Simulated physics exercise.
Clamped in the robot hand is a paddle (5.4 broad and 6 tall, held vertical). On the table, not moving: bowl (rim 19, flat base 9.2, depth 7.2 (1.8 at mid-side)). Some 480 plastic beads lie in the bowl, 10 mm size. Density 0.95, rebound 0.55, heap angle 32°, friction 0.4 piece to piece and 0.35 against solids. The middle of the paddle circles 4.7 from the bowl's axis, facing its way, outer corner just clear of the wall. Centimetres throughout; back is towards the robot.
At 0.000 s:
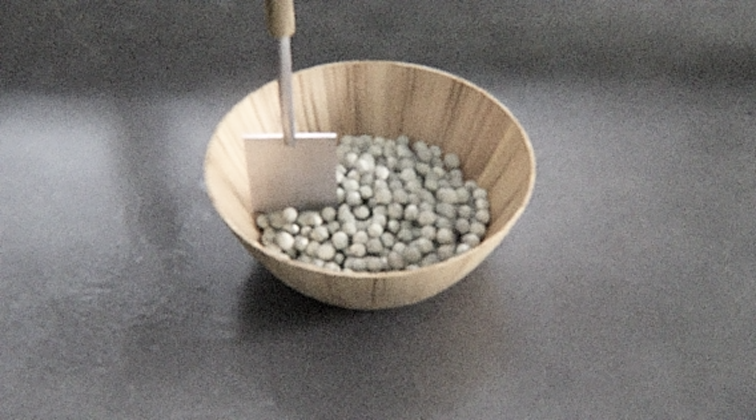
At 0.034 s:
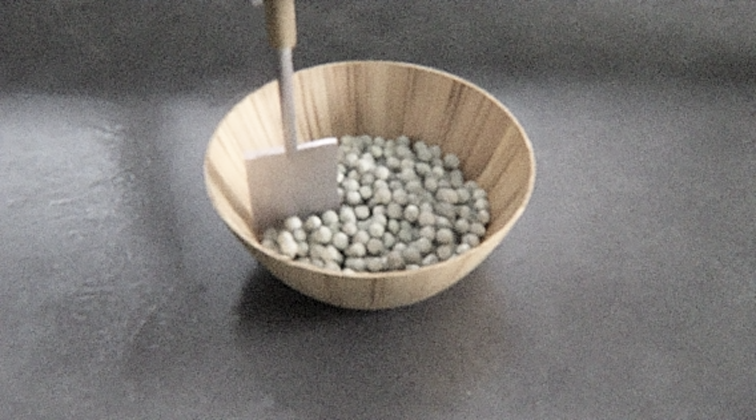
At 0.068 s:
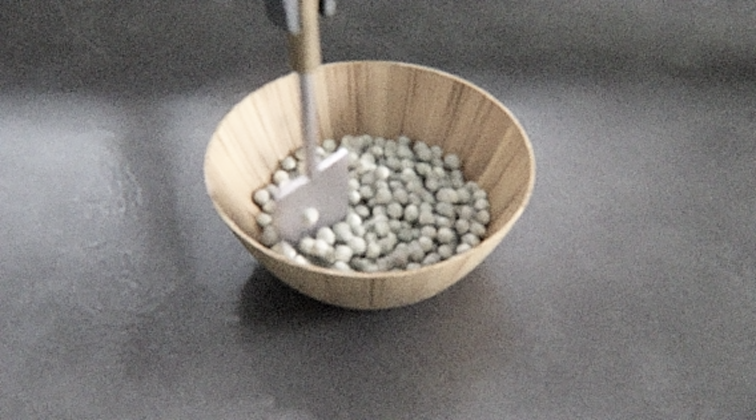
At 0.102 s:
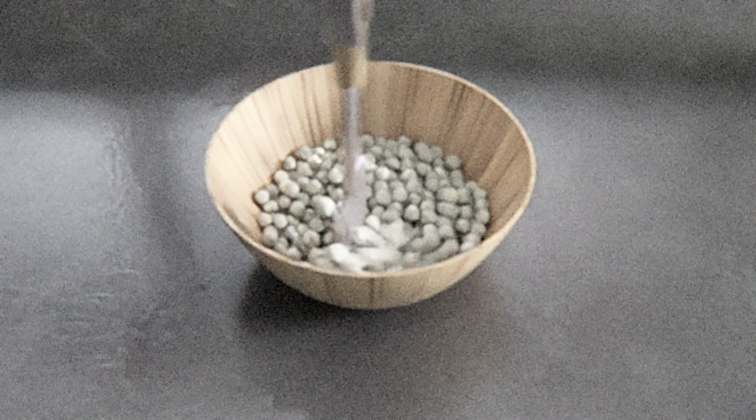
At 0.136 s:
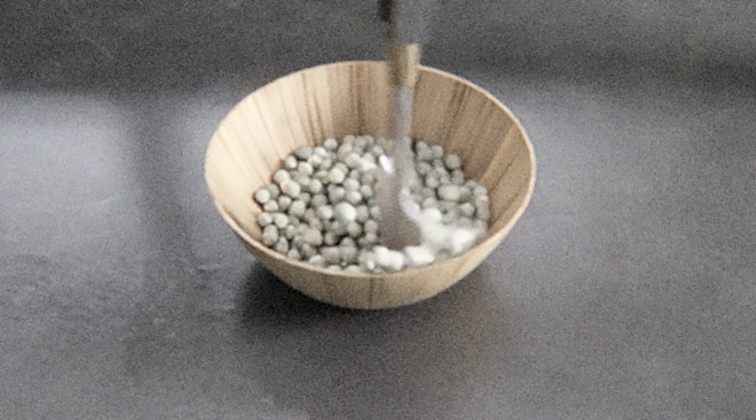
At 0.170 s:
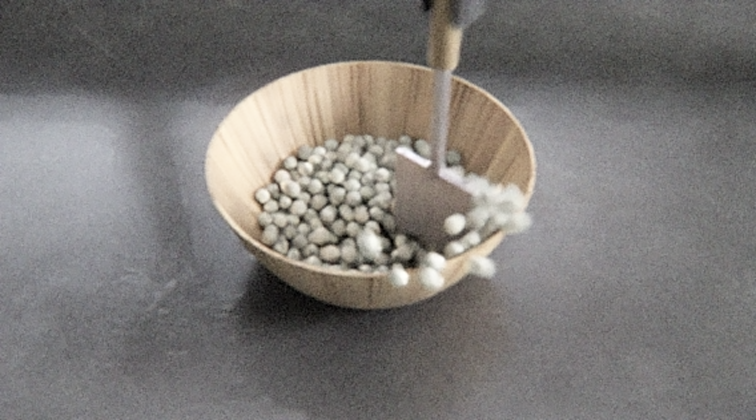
On a grey tabletop, a robot-held paddle sweeps from left to right through pale beads in a wooden bowl, pushing some over the rim.
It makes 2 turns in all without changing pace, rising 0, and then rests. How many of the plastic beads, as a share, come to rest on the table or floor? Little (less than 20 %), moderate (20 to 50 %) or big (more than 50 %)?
Share on the table or floor: Moderate (20 to 50 %).
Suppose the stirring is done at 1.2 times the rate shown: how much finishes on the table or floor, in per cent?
About 35 per cent.
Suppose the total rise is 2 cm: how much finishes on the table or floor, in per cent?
Some 10 per cent.
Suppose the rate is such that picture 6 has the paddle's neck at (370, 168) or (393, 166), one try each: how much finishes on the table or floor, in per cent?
Some 10 and 15 per cent.
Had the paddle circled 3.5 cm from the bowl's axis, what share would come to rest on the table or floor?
In that case some 20 per cent.
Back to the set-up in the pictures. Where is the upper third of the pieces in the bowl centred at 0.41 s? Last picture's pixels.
Around (277, 210).
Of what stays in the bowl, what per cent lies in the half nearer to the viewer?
Roughly 55 per cent.
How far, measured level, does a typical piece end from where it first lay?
Roughly 8 cm.
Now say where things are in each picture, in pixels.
In the first picture, the paddle neck at (288, 115), 0° round; upper third of the load around (375, 197), from x 260 to 485, top at y 140; 483 in the bowl.
In the second picture, the paddle neck at (289, 127), 14° round; upper third of the load around (375, 198), from x 260 to 485, top at y 145.
In the third picture, the paddle neck at (310, 152), 45° round; upper third of the load around (376, 209), from x 260 to 485, top at y 145.
In the fourth picture, the paddle neck at (351, 167), 77° round; upper third of the load around (386, 211), from x 260 to 485, top at y 145.
In the fifth picture, the paddle neck at (399, 165), 109° round; upper third of the load around (415, 214), from x 260 to 485, top at y 140; 480 in the bowl, 3 in flight or on the tool.
In the sixth picture, the paddle neck at (437, 148), 140° round; upper third of the load around (438, 199), from x 260 to 515, top at y 140; 476 in the bowl, 7 in flight or on the tool.
After 0.41 s, 5° round, highest piece 11 above the table; 408 in the bowl, 26 on the table or floor, 49 in flight or on the tool.
After 0.65 s, 229° round, highest piece 10 above the table; 364 in the bowl, 103 on the table or floor, 16 in flight or on the tool.
After 0.97 s, 0° round, highest piece 5 above the table; 335 in the bowl, 147 on the table or floor, 1 in flight or on the tool.
After 1.67 s, 0° round, highest piece 5 above the table; 335 in the bowl, 148 on the table or floor.
In the end, 335 in the bowl, 148 on the table or floor. That is 31 % on the table or floor.
